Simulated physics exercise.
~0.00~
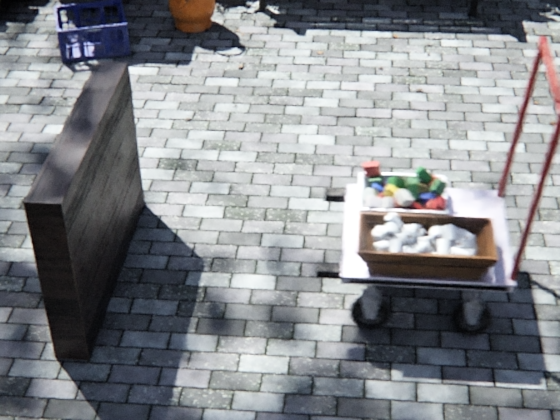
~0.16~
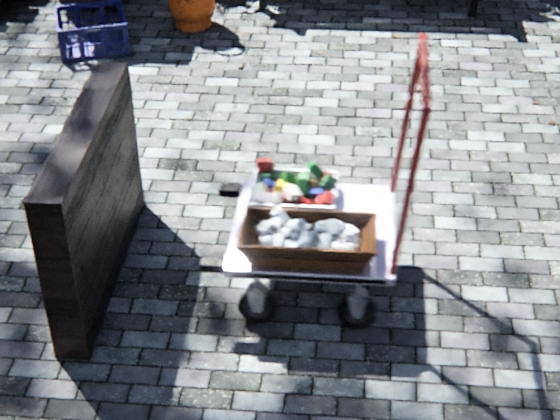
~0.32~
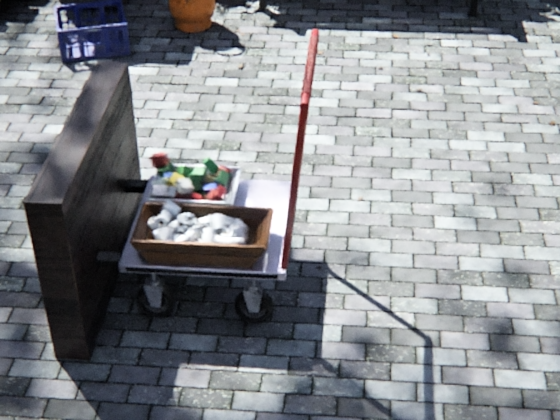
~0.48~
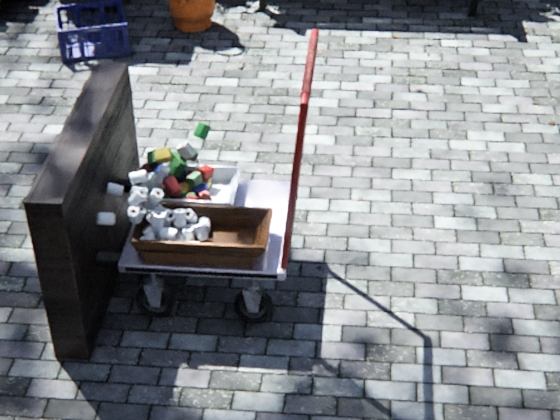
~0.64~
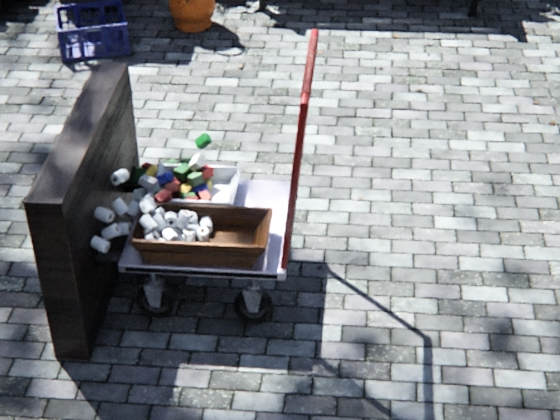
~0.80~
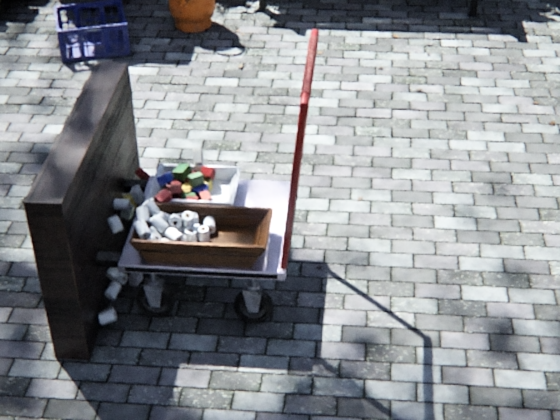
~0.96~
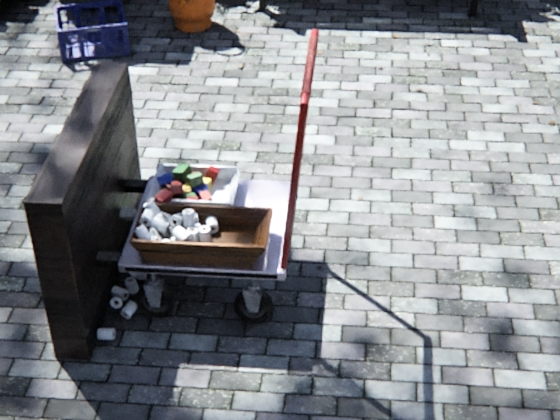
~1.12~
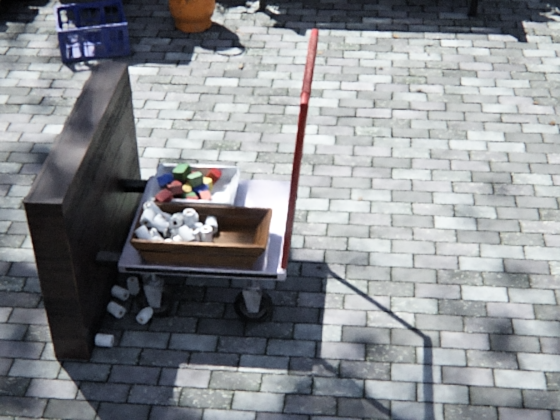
A flatbed trolley carrying a wooden box of white rolls and a white box of colourful blocks rolled left and stopped against a dark wall, and the pieces surged forward, some spilling over and ending up on the paving below while many stayed inside.
